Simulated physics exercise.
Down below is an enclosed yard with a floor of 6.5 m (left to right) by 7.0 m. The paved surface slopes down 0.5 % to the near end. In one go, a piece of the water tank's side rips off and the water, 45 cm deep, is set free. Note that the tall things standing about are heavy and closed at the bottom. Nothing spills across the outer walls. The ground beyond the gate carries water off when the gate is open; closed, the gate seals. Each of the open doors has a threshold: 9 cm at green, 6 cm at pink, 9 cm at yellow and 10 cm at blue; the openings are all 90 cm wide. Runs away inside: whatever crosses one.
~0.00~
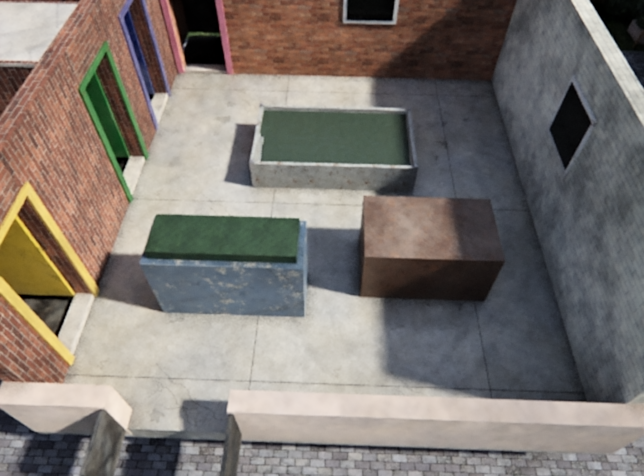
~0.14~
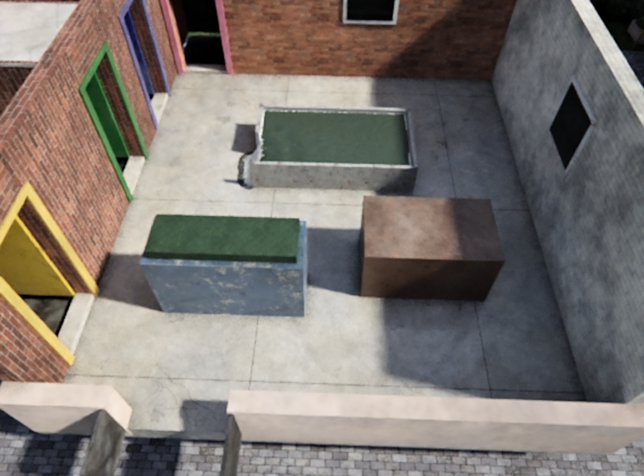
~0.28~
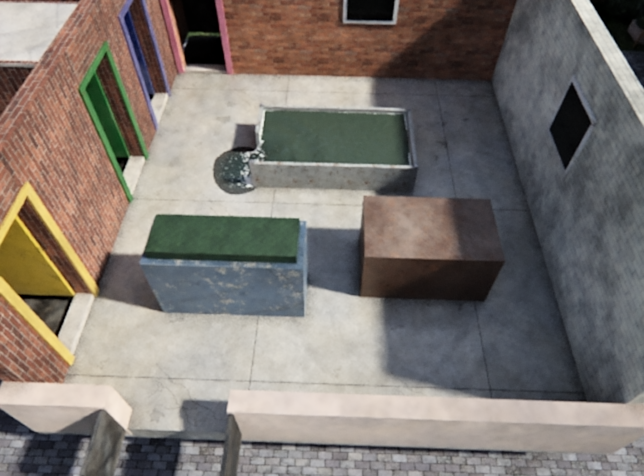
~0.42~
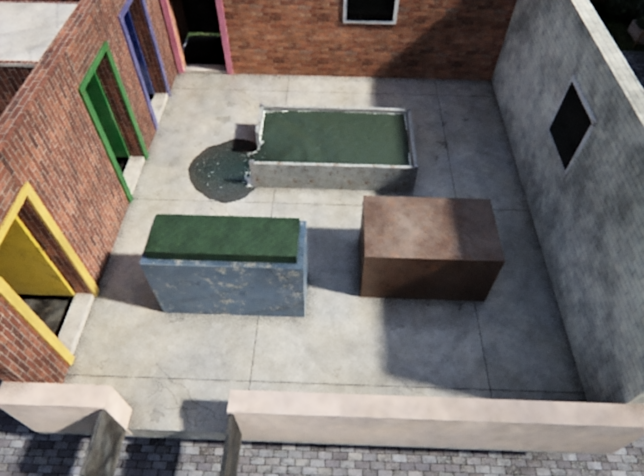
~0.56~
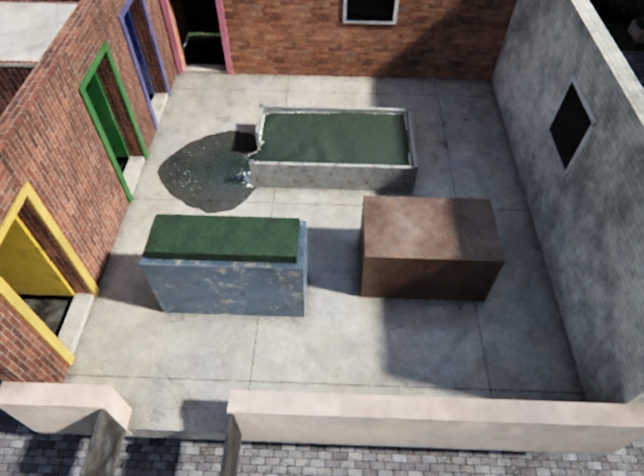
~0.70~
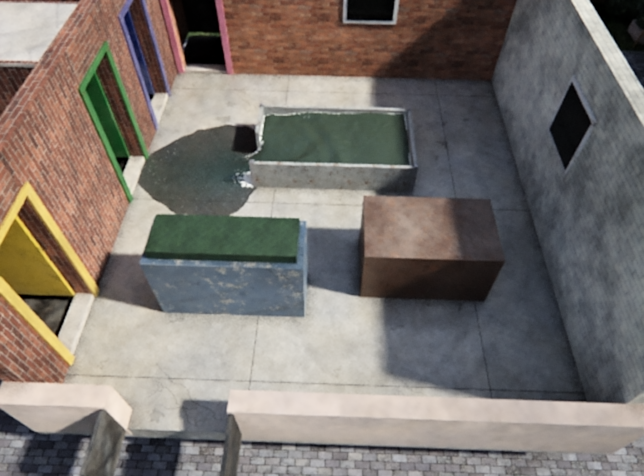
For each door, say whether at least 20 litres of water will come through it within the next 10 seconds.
Outcome: Green door: Limit broken. Pink door: Limit broken. Yellow door: Limit unbroken. Blue door: Limit unbroken.
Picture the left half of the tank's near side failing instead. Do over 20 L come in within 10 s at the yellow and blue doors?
Measured against that limit, yellow comes out short of it and blue comes out short of it.
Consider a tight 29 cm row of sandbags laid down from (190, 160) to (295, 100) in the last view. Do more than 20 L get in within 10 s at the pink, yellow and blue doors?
Then the pink door is short of it, the yellow door short of it, the blue door short of it.
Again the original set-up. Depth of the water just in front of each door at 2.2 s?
Green 20 cm, pink 0 cm, yellow 4 cm, blue 9 cm.
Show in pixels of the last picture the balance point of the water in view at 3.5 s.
Near (268, 173).
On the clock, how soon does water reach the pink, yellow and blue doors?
So pink at 2.6 s, yellow at 2.0 s, and blue at 1.4 s.
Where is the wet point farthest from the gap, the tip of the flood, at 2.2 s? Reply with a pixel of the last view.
Somewhere about (76, 350).
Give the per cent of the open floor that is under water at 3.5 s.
About 25 per cent.
After 1.4 s water covers 15 % of the floor and is deepest (21 cm) near (247, 169); green door 17 cm at the sill, 13 L in, pink door not reached, yellow door not reached, blue door not reached.
After 2.2 s water covers 20 % of the floor and is deepest (20 cm) near (246, 177); green door 20 cm at the sill, 51 L in, pink door not reached, yellow door 4 cm at the sill, 0 L in, blue door 9 cm at the sill, 0 L in.
After 3.5 s water covers 25 % of the floor and is deepest (17 cm) near (138, 181); green door 17 cm at the sill, 104 L in, pink door 11 cm at the sill, 8 L in, yellow door 5 cm at the sill, 0 L in, blue door 8 cm at the sill, 0 L in.
After 6.0 s water covers 40 % of the floor and is deepest (13 cm) near (141, 174); green door 13 cm at the sill, 134 L in, pink door 8 cm at the sill, 30 L in, yellow door 6 cm at the sill, 0 L in, blue door 6 cm at the sill, 0 L in.
After 10.0 s water covers 65 % of the floor and is deepest (8 cm) near (56, 405); green door 8 cm at the sill, 142 L in, pink door 5 cm at the sill, 38 L in, yellow door 6 cm at the sill, 1 L in, blue door 4 cm at the sill, 0 L in.
